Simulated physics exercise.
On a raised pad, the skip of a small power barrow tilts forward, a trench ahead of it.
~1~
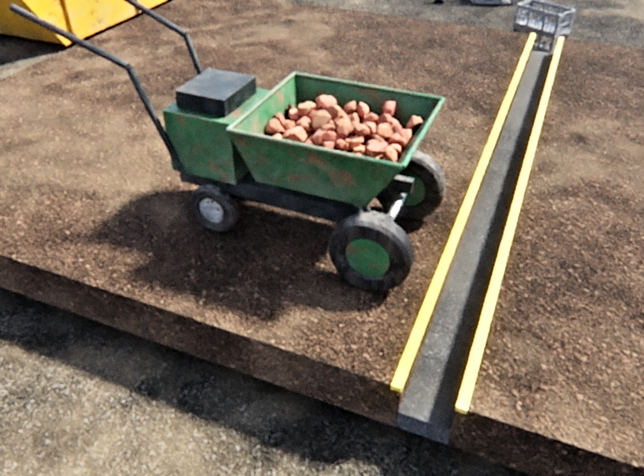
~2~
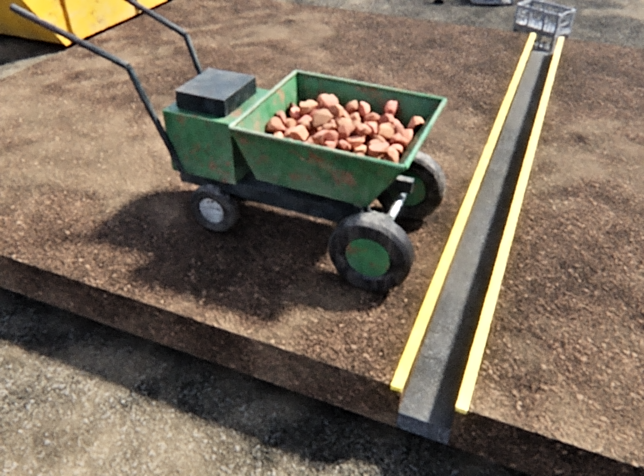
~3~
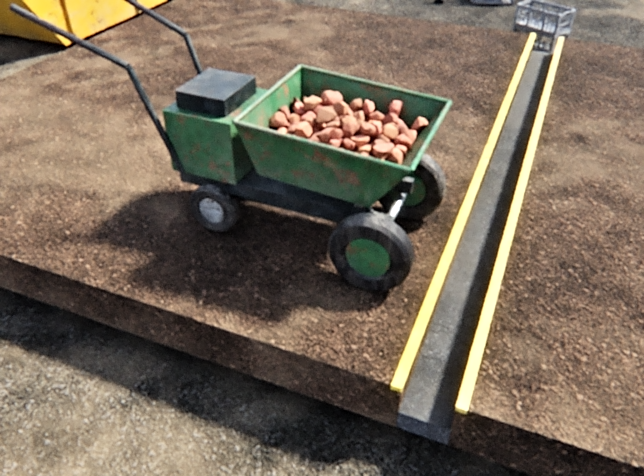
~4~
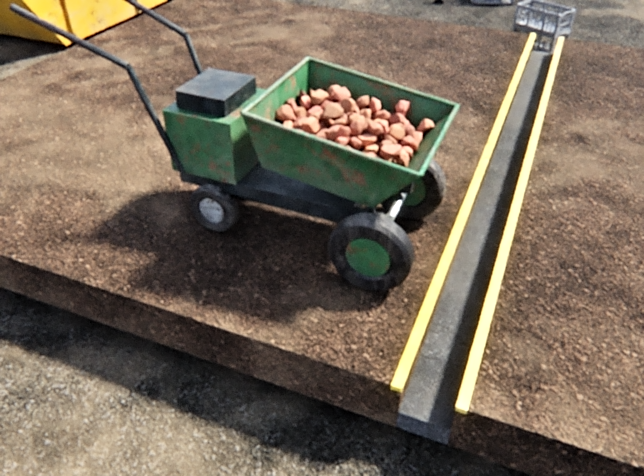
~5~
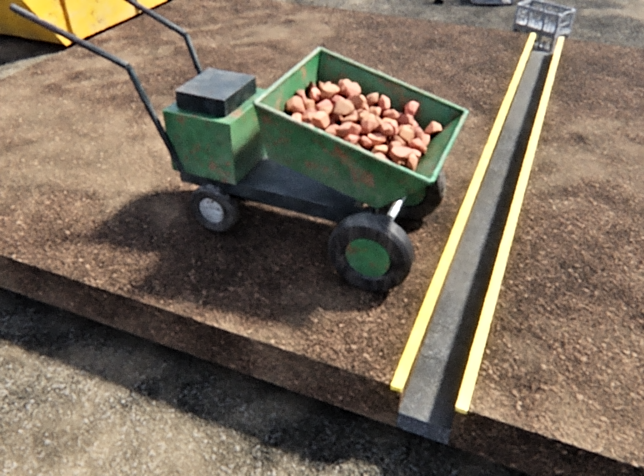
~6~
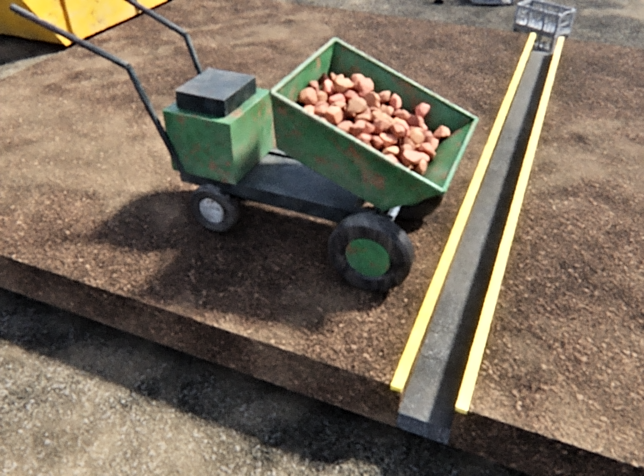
Green power barrow standing on a raised brown pad, its skip of reddish rubble gradually tilting forward beside a yellow-edged trench.
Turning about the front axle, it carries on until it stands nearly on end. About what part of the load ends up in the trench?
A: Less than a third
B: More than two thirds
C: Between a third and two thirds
Option A: Less than a third.
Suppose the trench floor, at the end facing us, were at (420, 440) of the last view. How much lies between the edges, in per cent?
It comes to 20 per cent or so.
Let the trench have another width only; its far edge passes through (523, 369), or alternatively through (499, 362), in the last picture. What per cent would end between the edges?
The first case gives close to 70 per cent and the second close to 50 per cent.
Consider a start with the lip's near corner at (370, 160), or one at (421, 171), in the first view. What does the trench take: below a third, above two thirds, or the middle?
At the first stop the answer is one to two thirds, and at the second it is below one third.
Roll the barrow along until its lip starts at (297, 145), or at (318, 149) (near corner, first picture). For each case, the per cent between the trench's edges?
Okay, so the first one ends at 50 % and the second at 70 %.
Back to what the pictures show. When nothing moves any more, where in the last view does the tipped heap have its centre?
Close to (532, 278) in the last view.
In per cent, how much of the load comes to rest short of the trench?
Roughly 0 in a hundred.
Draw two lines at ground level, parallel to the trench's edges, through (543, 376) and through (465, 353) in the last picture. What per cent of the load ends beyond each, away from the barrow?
The first comes to 30 %, the second to 70 %.
Shortly afterwards, skip tipped steeply; the whole lot in the skip.
Next, skip tipped right over; the bulk in the skip; a little beyond it; only a few falling.
Some moments later, skip tipped right over; near a third in the skip; only a few in or heaped over the trench; near two thirds beyond it.
In the end, skip tipped right over; a little in the skip; near a quarter in or heaped over the trench; near two thirds beyond it.
